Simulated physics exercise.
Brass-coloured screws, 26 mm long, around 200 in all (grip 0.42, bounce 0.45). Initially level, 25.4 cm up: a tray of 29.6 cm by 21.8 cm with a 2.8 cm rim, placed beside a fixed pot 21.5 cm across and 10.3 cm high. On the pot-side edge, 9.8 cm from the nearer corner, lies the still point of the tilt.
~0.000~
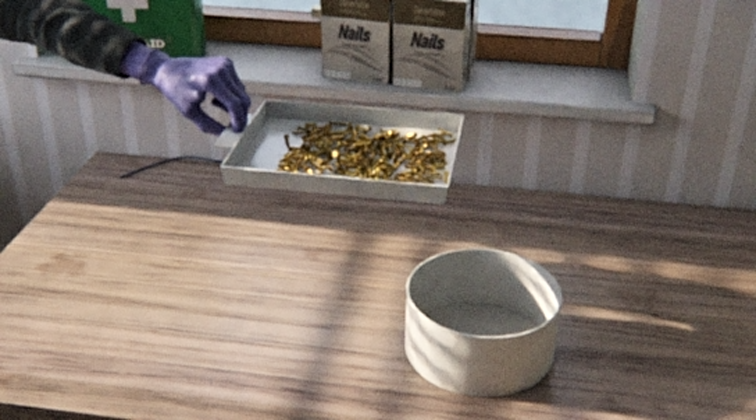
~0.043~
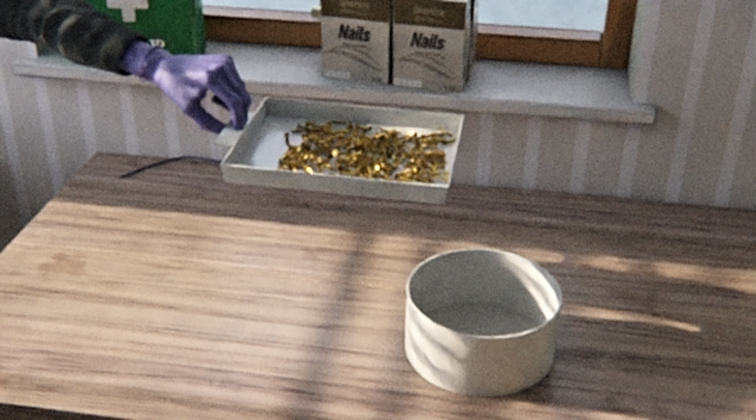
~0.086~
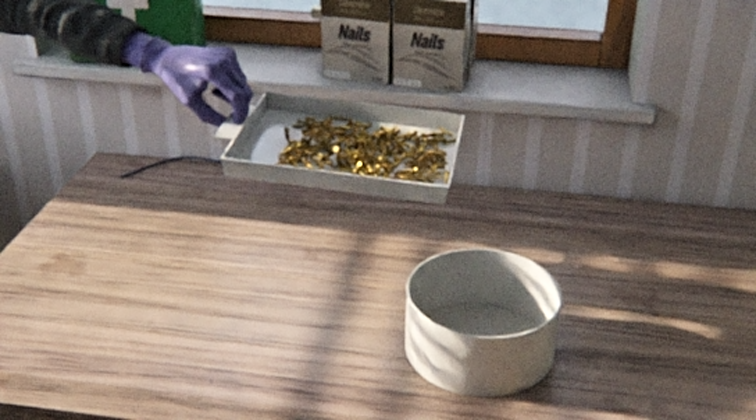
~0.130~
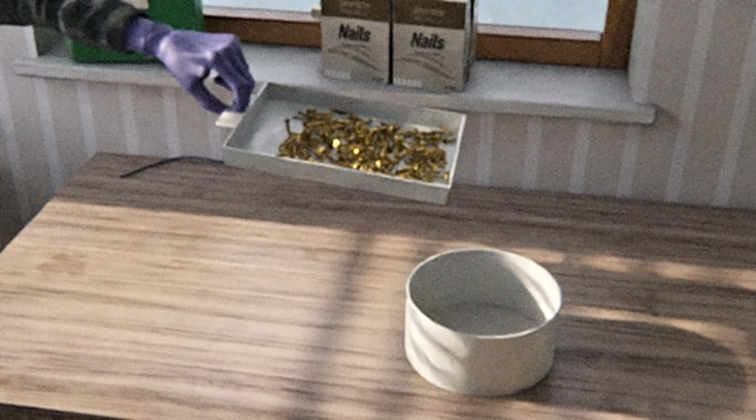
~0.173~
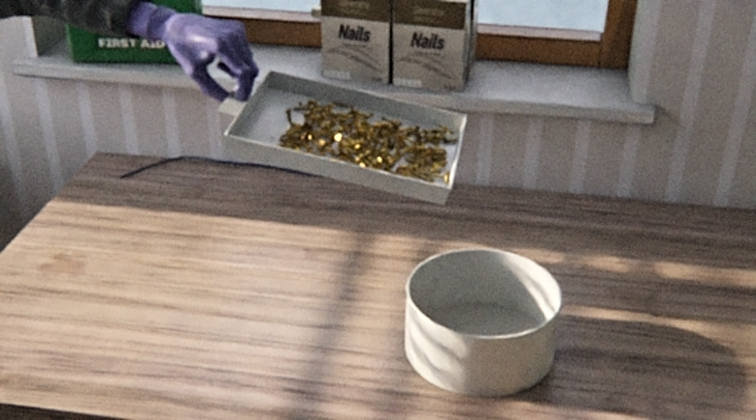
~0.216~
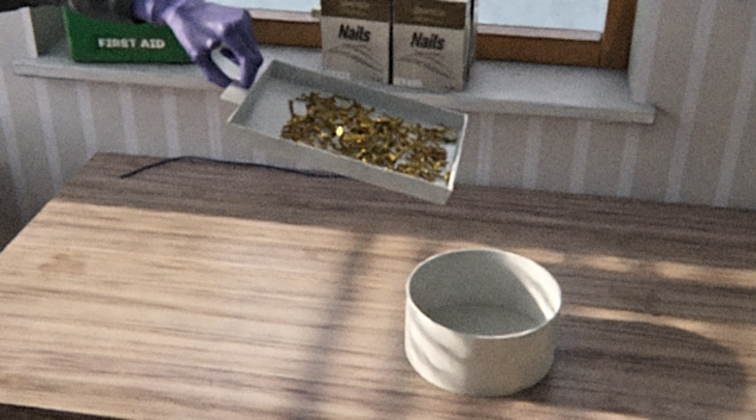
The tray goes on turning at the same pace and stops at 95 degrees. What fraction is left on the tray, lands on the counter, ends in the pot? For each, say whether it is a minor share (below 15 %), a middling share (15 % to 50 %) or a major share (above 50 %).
As I see it, tray: A minor fraction, counter: An intermediate fraction, pot: The main fraction.
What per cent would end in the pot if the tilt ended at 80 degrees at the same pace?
It would be near 35 per cent.
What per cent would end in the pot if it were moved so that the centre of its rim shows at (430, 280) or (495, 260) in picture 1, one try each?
Estimates: 55 % and 90 %, in that order.
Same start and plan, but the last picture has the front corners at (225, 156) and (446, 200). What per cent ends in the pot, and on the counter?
The pot gets 70 and the counter 25.
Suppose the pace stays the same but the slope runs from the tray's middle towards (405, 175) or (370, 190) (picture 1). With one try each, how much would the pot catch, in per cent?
Near 100 and 55 per cent, in that order.
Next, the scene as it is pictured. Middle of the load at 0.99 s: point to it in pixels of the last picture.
Approximately (464, 162) in the last view.
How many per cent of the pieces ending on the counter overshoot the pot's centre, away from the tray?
Estimate: Roughly 70 per cent of the pieces.
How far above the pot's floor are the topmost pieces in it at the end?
About 2.0 centimetres.
After 0.68 s, tilt 52 degrees; the tray holds 100 %, the pot 0 %.
Then, at 0.99 s, tilt 78 degrees; the tray holds 75 %, the pot 10 %.
After 1.40 s, tilt 95 degrees; the tray holds 30 %, the pot 35 %.
At rest (2.7 s), tray 0 %, counter 25 %, pot 75 %.
